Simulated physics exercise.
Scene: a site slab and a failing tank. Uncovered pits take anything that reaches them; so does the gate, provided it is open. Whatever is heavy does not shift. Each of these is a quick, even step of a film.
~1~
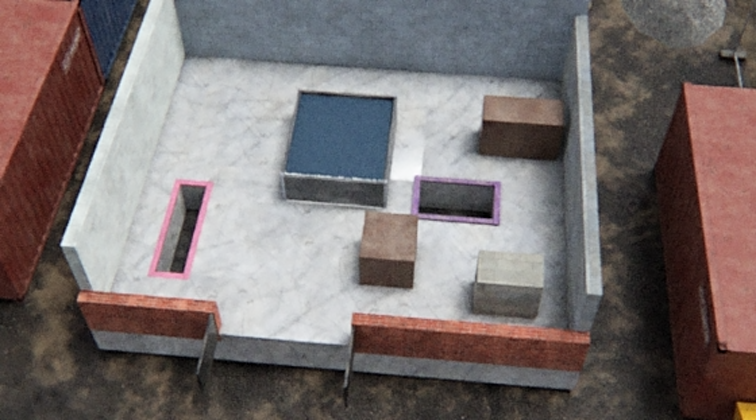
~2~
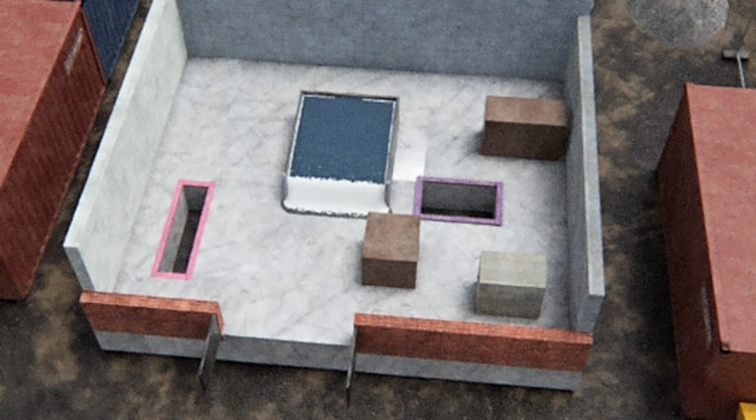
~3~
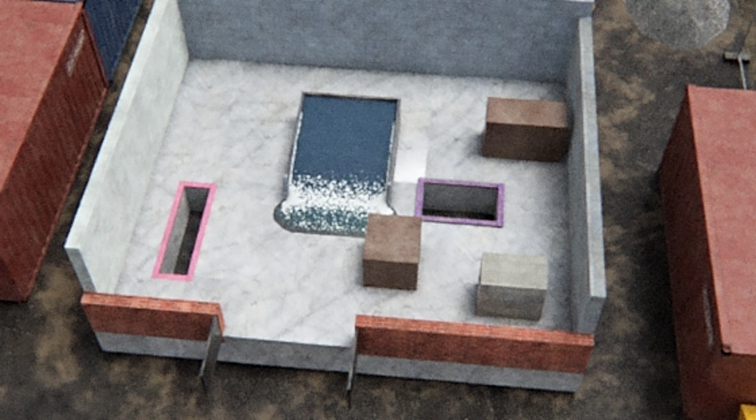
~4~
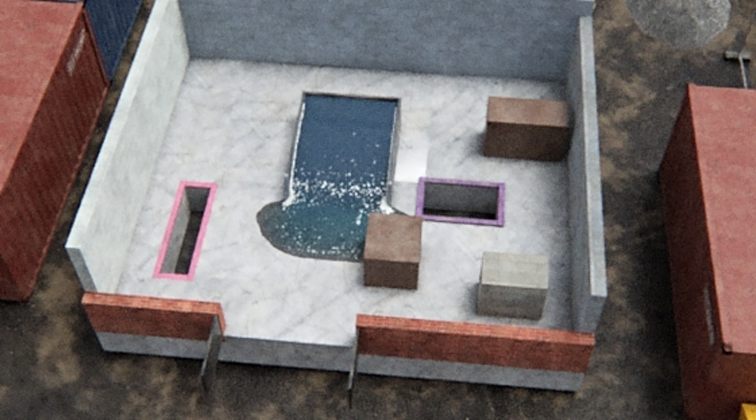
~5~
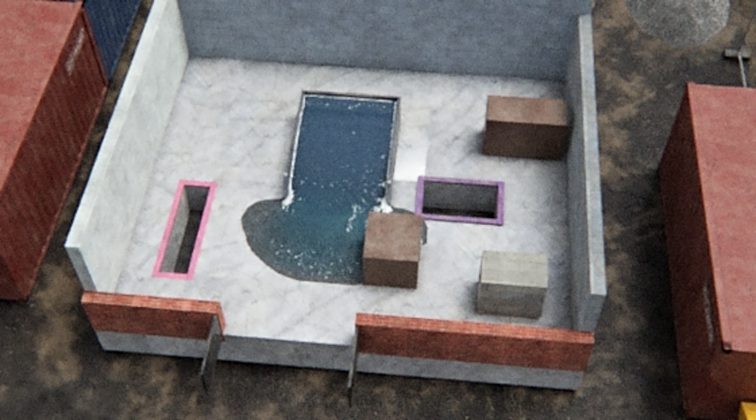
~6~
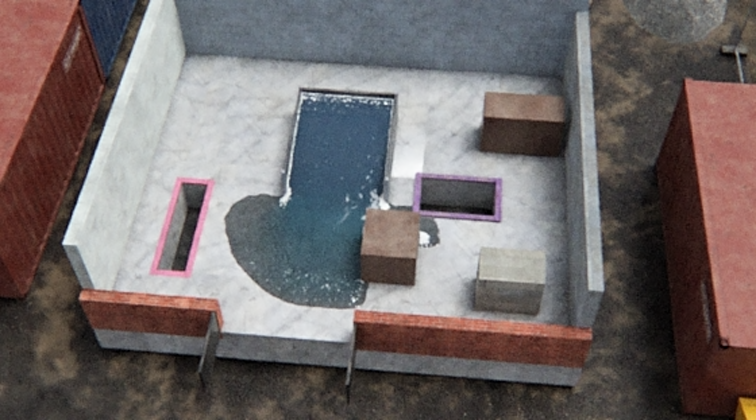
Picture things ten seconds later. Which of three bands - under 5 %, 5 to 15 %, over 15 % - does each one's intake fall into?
As I see it, I'd say the gate drains a lot - upwards of fifteen per cent; I'd say the pink pit drains a fair bit - five to fifteen per cent; I'd say the purple pit drains very little - not reaching five per cent.
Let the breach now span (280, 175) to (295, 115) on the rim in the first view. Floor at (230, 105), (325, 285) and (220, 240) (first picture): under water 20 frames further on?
One after the other: Under water, free of water, under water.
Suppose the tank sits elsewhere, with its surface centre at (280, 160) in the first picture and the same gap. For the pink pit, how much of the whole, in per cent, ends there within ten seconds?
Share for the pink pit - 15 in a hundred.
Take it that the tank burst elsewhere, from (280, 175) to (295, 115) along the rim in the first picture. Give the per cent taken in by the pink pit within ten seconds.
Per cent to pink: 45.
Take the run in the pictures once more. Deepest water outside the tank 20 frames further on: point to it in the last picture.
Point to roughly (106, 310).
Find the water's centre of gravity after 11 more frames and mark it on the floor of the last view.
About (335, 216) in the last view.
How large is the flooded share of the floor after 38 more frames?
Around 50 percent, give or take.
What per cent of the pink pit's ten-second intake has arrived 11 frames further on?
Close to 10 percent.
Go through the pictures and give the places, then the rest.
The first frame shows still water in the open tank at (341, 137).
In the second frame, the front is at (284, 201), out from the gap at (337, 196).
In the third frame, water pours out at (339, 198) and has run to (277, 214).
In the fourth frame, the front is at (265, 230), out from the gap at (339, 198).
In the fifth frame, the front is at (278, 269), out from the gap at (339, 197).
In the sixth frame, the front is at (351, 305), out from the gap at (336, 195).
A moment on, water covers 25 % of the floor; the gate 5 %, the pink pit 0 %, the purple pit 0 %.
Next, water covers 35 % of the floor; the gate 18 %, the pink pit 1 %, the purple pit 1 %.
Then, water covers 40 % of the floor; the gate 36 %, the pink pit 1 %, the purple pit 2 %.
Later, water covers 50 % of the floor; the gate 49 %, the pink pit 5 %, the purple pit 3 %.
In the end, water covers 50 % of the floor; the gate 55 %, the pink pit 8 %, the purple pit 3 %.
